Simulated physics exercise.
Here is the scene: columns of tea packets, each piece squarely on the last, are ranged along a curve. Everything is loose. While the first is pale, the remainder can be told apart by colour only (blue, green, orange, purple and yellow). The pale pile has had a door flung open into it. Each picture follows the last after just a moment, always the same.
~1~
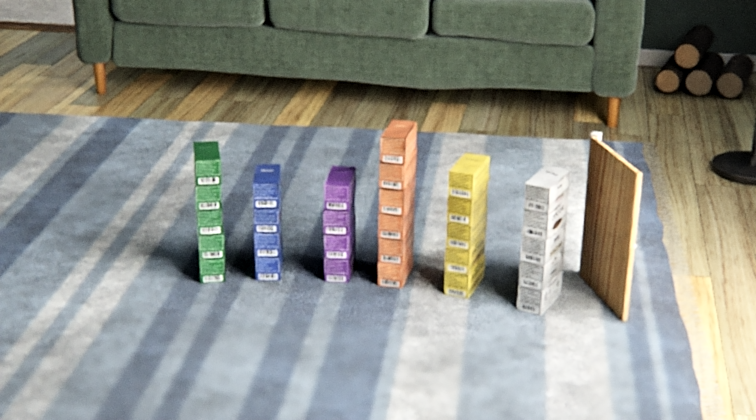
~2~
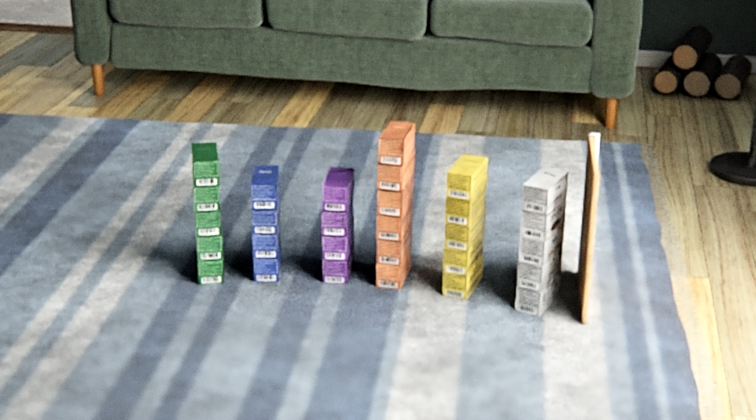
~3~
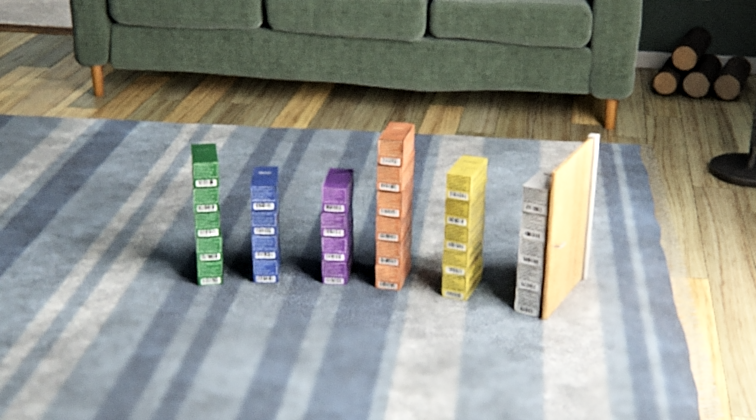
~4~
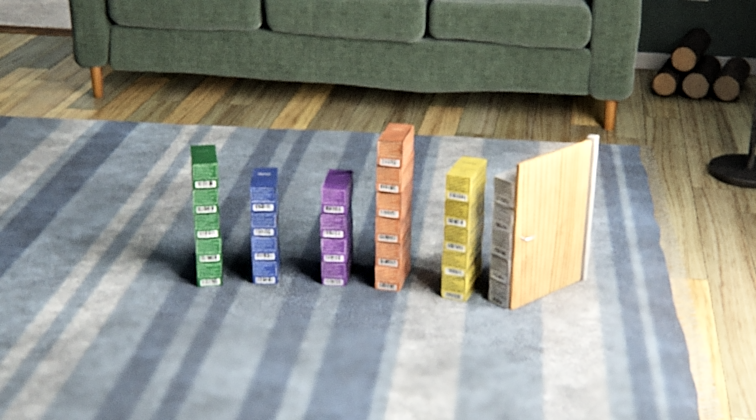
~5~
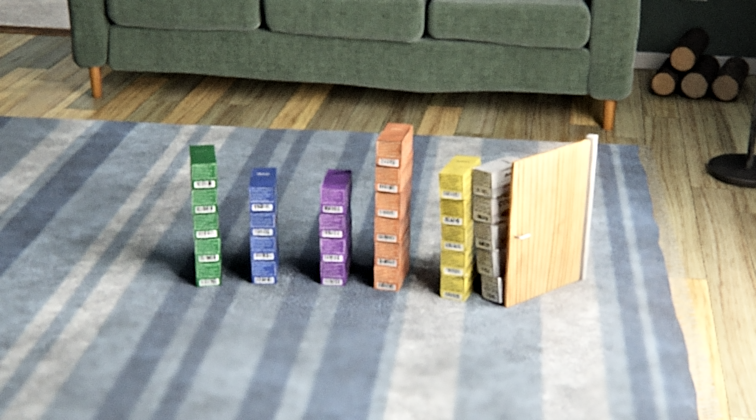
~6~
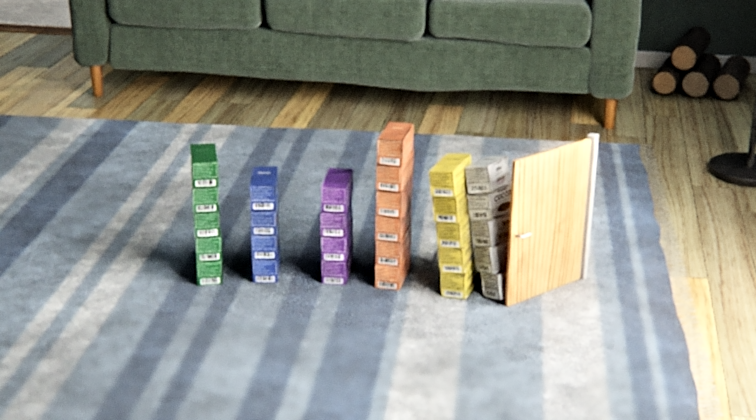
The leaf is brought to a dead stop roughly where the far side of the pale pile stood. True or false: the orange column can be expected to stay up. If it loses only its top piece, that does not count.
False.
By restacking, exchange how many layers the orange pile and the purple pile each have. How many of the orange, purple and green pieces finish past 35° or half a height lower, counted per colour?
It comes to orange 4, then purple 6, then green 5.
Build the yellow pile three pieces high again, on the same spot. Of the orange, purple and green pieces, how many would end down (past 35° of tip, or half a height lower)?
Per pile, orange = 0, purple = 0, green = 0.
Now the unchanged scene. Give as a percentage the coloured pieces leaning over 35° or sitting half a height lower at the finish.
Close to 100 %.
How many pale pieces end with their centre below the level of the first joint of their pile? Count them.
Altogether it is 3.
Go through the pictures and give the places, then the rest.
In the first picture (pixels give the middle of a visible side), door edge (637, 205) swinging in; top orange packet (393, 151); top blue packet (266, 196); none of the others has stirred.
The second picture shows door edge (594, 207) swinging in; top orange packet (391, 152).
The third picture shows door edge (552, 203) swinging in; top orange packet (390, 153).
The fourth picture shows door edge (516, 195) past square; top orange packet (390, 154).
The fifth picture shows door edge (511, 193) past square, top of the pale pile leaning a little; top orange packet (389, 154); top yellow packet (451, 187) tilted barely; movement in 2 of them.
The sixth picture shows door edge (512, 191) past square, top of the pale pile leaning clearly; top orange packet (390, 153); top yellow packet (442, 184) tilted a little; movement in 5 of them.
Shortly afterwards, 5 of the pale pile down; none of the 6 orange packets down (5 of 24 in all colours); top orange packet tilted clearly; top yellow packet tilted clearly, half its height lower.
Next, 5 of the pale pile down; 6 of the 6 orange packets down (19 of 24 in all colours); top orange packet tilted clearly, some two heights lower; top green packet tilted steeply, about its own height lower.
In the end, 5 of the pale pile down; 6 of the 6 orange packets down (24 of 24 in all colours); top orange packet upside down; top purple packet on its side. From the last view, middles, top orange packet near (105, 230), top purple packet near (186, 233).
